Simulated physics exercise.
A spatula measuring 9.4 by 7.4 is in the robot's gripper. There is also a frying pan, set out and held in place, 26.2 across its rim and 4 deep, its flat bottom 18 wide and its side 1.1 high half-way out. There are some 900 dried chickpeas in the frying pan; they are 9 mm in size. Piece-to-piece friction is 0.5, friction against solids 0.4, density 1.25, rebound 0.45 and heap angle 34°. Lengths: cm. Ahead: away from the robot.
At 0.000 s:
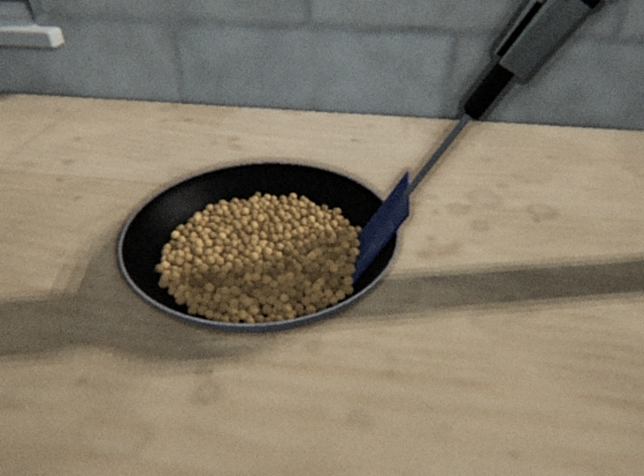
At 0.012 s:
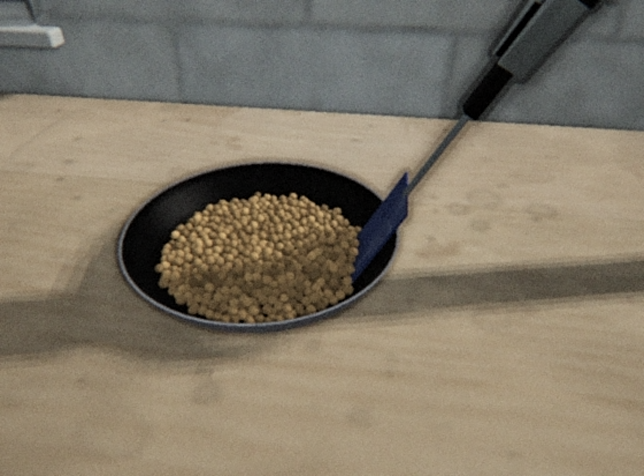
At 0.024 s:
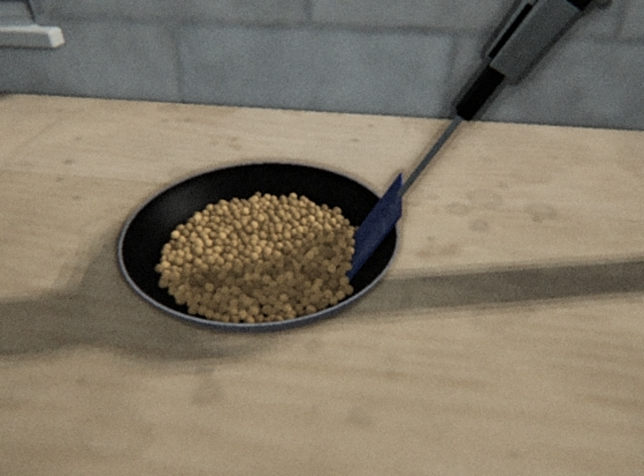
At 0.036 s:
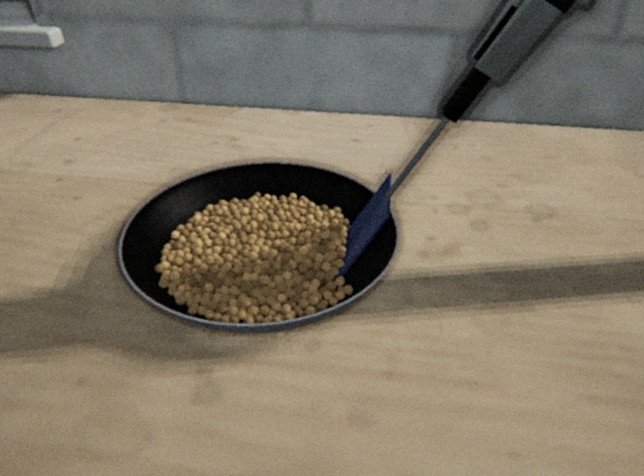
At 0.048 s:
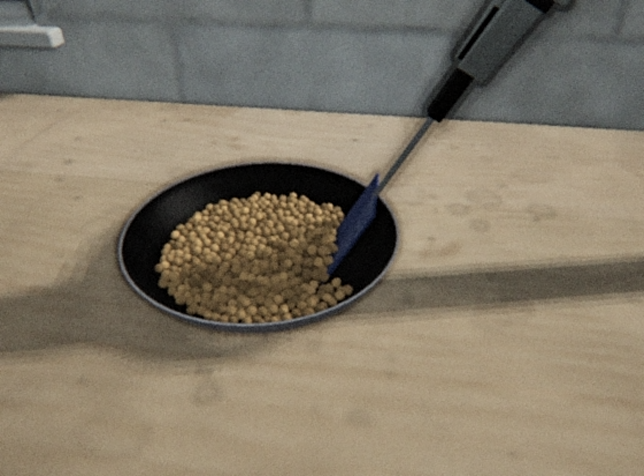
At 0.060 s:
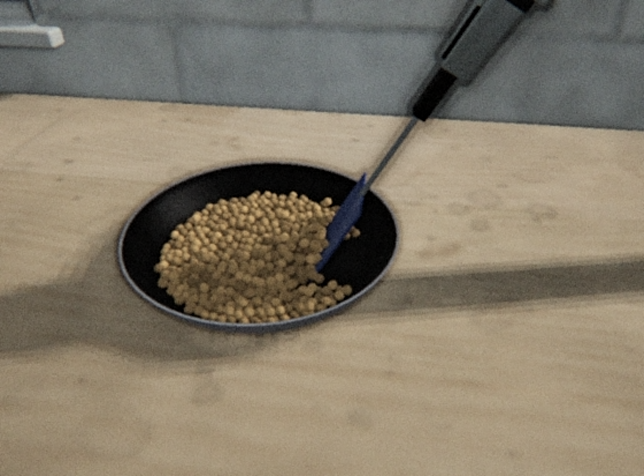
The clip shows a dark frying pan of chickpeas on a wooden surface while a gripper holds a blue spatula at its right side, then moves the blade left through the pan, pushing some chickpeas and exposing dark pan surface.
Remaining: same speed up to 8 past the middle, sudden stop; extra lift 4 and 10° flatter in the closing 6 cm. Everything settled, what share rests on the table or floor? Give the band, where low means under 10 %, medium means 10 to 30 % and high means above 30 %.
Band: Medium.
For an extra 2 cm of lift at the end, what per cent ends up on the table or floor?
15 per cent.
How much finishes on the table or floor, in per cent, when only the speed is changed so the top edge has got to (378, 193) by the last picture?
Estimate: Close to 5 %.
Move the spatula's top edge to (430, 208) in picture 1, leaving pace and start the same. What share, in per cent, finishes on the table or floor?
15 percent or so.
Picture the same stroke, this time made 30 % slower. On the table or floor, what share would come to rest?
Some 5 in a hundred.
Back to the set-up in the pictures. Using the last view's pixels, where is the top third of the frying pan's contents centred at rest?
Somewhere near (185, 236) in the last picture.
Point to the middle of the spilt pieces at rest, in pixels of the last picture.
It ends up around (6, 232).
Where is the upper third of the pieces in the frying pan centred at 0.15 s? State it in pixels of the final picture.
I'd put it close to (216, 233).
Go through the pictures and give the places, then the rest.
In the first picture, the spatula top edge at (408, 192), sloping 62°; upper third of the load around (263, 244), from x 160 to 360, top at y 195; 900 in the frying pan.
In the second picture, the spatula top edge at (407, 192), sloping 62°; upper third of the load around (263, 244), from x 160 to 360, top at y 195.
In the third picture, the spatula top edge at (401, 193), sloping 62°; upper third of the load around (266, 243), from x 160 to 360, top at y 195.
In the fourth picture, the spatula top edge at (390, 193), sloping 62°; upper third of the load around (274, 243), from x 160 to 355, top at y 195.
In the fifth picture, the spatula top edge at (376, 193), sloping 62°; upper third of the load around (274, 241), from x 160 to 355, top at y 195.
In the sixth picture, the spatula top edge at (363, 192), sloping 62°; upper third of the load around (272, 239), from x 160 to 355, top at y 195; 900 in the frying pan.
After 0.10 s, sloping 62°, highest piece 7 above the table; 900 in the frying pan.
After 0.15 s, sloping 59°, highest piece 7 above the table; 900 in the frying pan.
After 0.37 s, sloping 52°, highest piece 5 above the table; 771 in the frying pan, 129 on the table or floor.
After 1.42 s, sloping 52°, highest piece 4 above the table; 770 in the frying pan, 130 on the table or floor.
In the end, 770 in the frying pan, 130 on the table or floor. That is 14 % on the table or floor.
